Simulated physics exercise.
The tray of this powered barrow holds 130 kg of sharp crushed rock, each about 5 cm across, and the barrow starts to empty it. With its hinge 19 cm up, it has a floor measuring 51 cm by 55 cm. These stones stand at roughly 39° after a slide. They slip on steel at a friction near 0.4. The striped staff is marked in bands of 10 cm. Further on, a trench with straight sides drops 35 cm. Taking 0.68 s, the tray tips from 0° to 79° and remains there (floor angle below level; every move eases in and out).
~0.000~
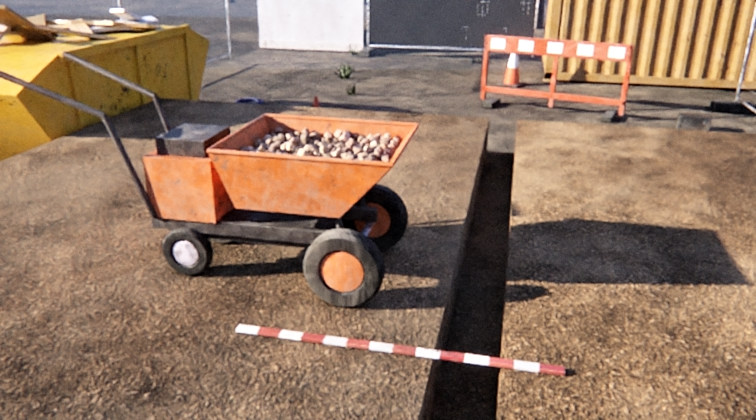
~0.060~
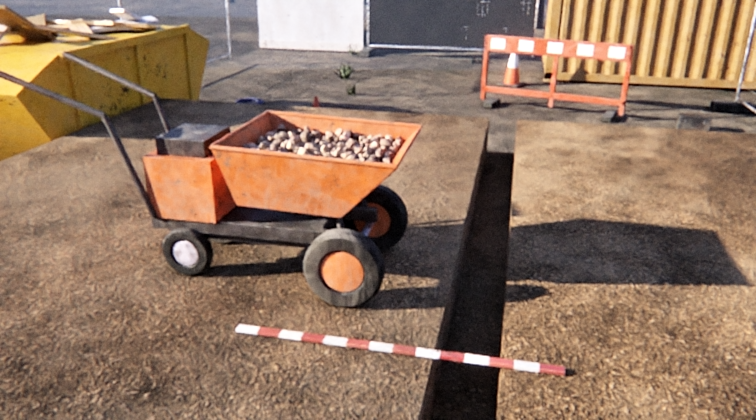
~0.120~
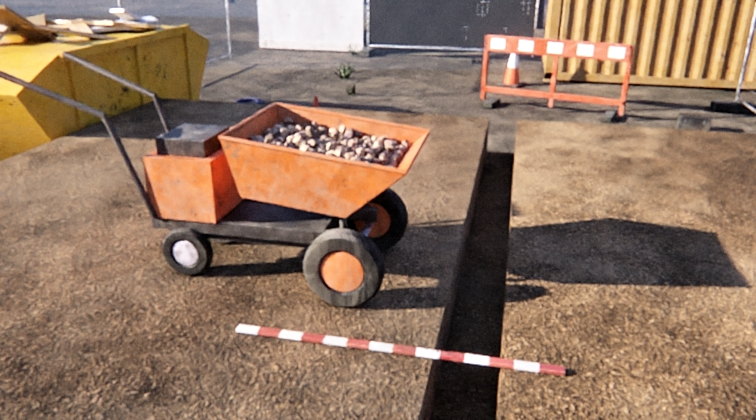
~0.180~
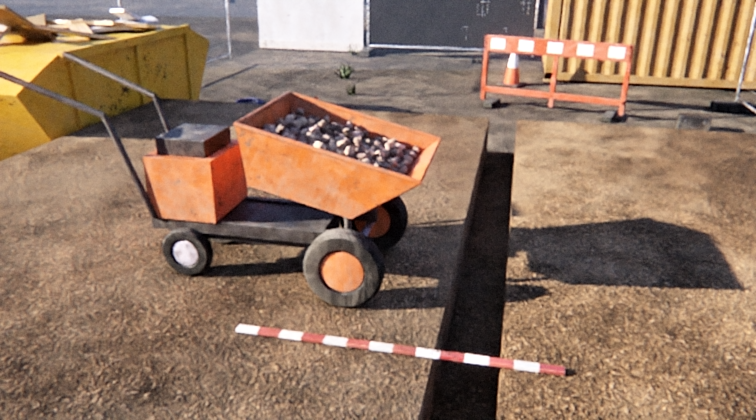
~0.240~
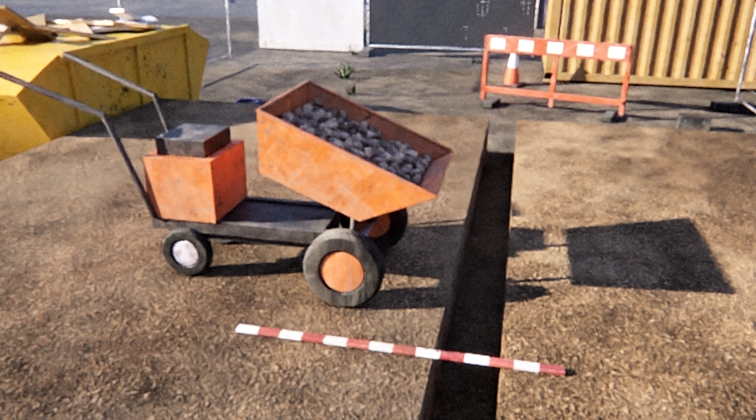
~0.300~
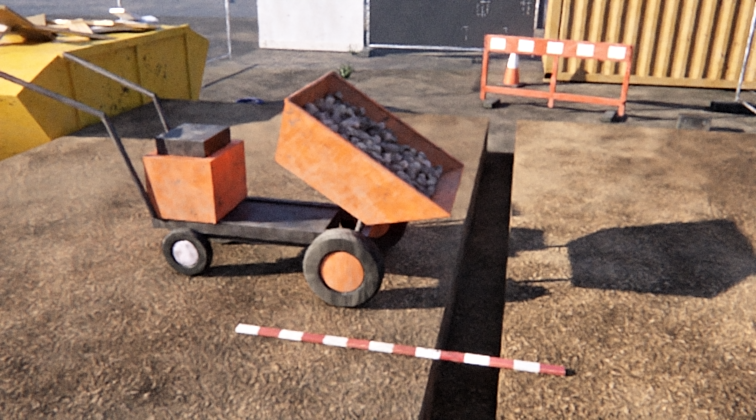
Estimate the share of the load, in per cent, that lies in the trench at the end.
I would say 59 per cent of the load lies in the trench at the end.
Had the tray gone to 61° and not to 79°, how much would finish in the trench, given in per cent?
Close to 30 per cent then.
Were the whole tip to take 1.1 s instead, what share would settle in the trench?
That would give about 75 percent.
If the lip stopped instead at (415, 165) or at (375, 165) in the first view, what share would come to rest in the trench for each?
The first gives about 15 percent and the second about 80 percent.
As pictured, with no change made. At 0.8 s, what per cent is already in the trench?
25 per cent, give or take.
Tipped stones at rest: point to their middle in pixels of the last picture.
(498, 322).
After 0.5 s the floor is at 67°; 100 % in the tray; the foremost stones are at (468, 243).
After 0.8 s the floor is at 79°; 57 % in the tray, 24 % in the trench, 19 % past the trench; the foremost stones are at (554, 293).
After 1.1 s the floor is at 79°; 6 % in the tray, 51 % in the trench, 42 % past the trench; the foremost stones are at (708, 307).
After 3.1 s the floor is at 79°; 0 % in the tray, 59 % in the trench, 41 % past the trench; the foremost stones are past the picture's edge.
